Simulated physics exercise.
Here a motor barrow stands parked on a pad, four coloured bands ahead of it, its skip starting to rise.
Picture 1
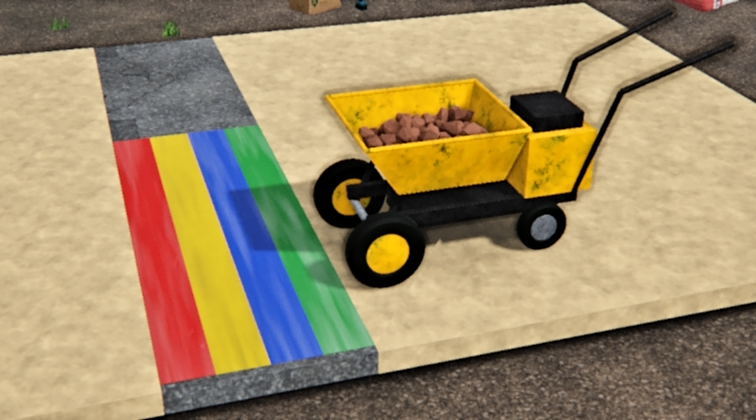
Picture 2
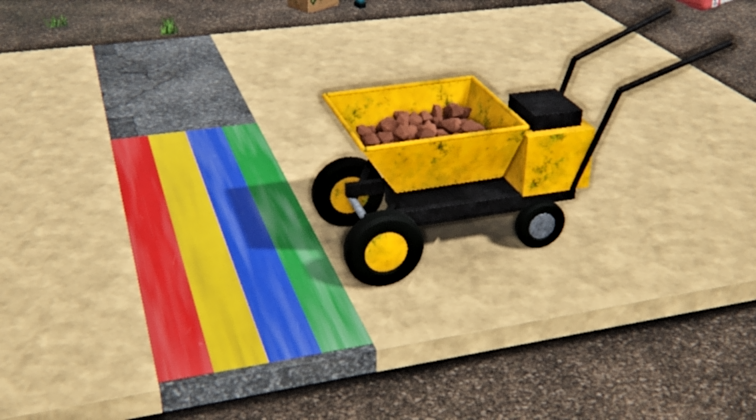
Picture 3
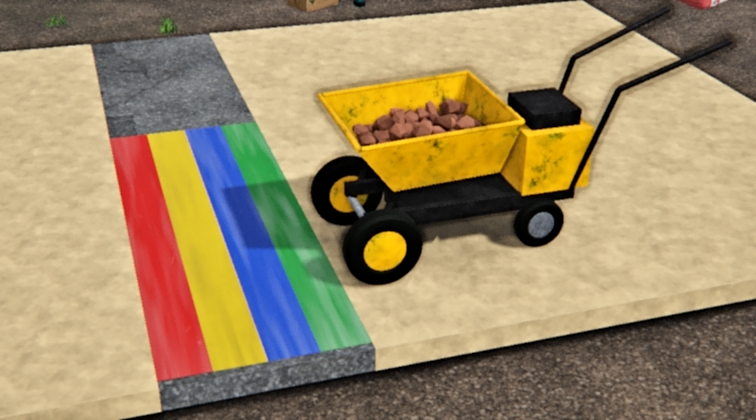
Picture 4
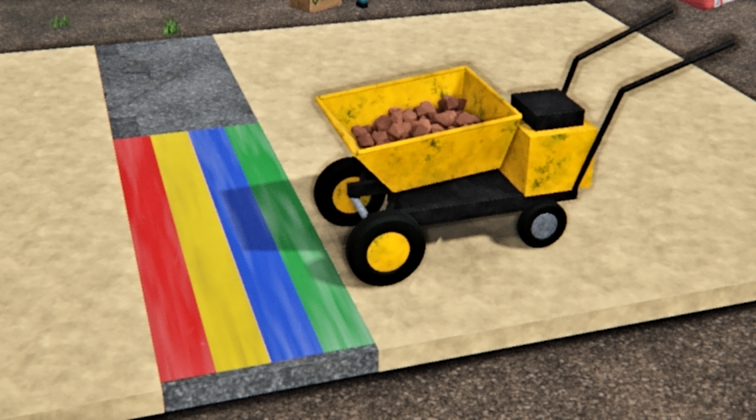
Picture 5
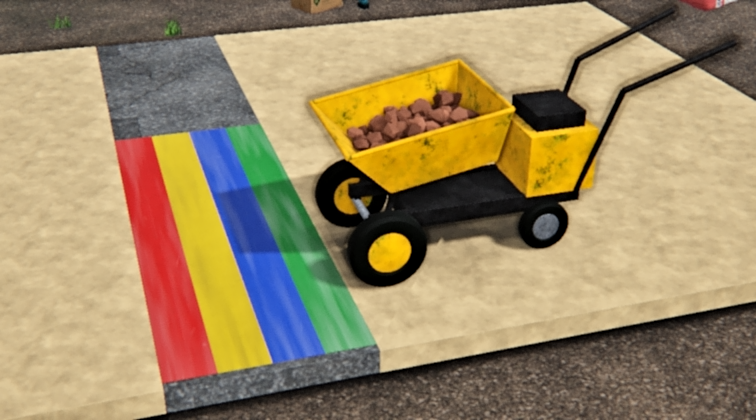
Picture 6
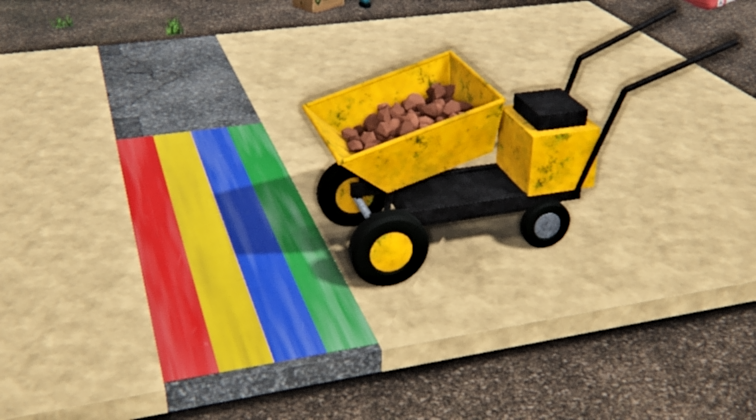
On a sandy-coloured pad beside red, yellow, blue and green bands, a yellow motor barrow stood still while its skip of reddish-brown rubble slowly tilted a little toward the bands, its back end rising.
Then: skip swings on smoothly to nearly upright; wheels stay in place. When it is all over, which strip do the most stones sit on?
On the yellow strip.
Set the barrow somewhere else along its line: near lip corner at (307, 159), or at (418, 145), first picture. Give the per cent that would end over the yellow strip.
First spot: About 20 percent; second spot: About 10 percent.
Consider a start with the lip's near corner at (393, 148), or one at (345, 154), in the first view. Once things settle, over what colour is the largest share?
To begin with blue, and after that the yellow one.
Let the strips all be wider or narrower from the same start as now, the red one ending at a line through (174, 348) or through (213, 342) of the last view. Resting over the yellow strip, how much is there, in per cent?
Shares: Near 40 %; near 30 %.
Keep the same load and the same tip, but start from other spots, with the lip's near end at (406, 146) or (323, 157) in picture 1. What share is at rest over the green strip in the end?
That would be roughly 20 in a hundred and then roughly 0 in a hundred.
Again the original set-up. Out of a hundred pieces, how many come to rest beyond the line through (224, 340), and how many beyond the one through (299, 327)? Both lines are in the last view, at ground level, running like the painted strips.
The first gives 30 %, the second 90 %.
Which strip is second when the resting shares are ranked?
The strip in blue comes second.
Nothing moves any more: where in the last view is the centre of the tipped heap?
Roughly pixel (225, 267).
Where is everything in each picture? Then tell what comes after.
Lip of the skip at (366, 151), level; top of the load at (432, 135), lumps of rubble; green strip at (334, 318); blue strip at (284, 327); yellow strip at (233, 336); red strip at (180, 345), in the first frame.
Lip of the skip at (363, 150), level; top of the load at (429, 132), in the second frame.
Lip of the skip at (358, 150), tipped barely; top of the load at (425, 130), in the third frame.
Lip of the skip at (355, 154), tipped a little; top of the load at (438, 131), in the fourth frame.
Lip of the skip at (348, 158), tipped a little; top of the load at (436, 118), in the fifth frame.
Lip of the skip at (340, 163), tipped clearly; top of the load at (453, 114); green strip at (337, 316); blue strip at (288, 325); yellow strip at (236, 334); red strip at (183, 343), in the sixth frame.
Soon after the last picture, skip tipped well over; all in the skip.
A little later, skip tipped steeply; nearly all in the skip; a stray few over the blue strip; a stray few over the yellow strip.
Later still, skip tipped right over; about a quarter in the skip; about a quarter over the blue strip; about a third over the yellow strip; a small part over the red strip; a small part off the paint.
By the end, skip tipped right over; a small part in the skip; none over the green strip; about a third over the blue strip; about a third over the yellow strip; a small part over the red strip; a small part off the paint.
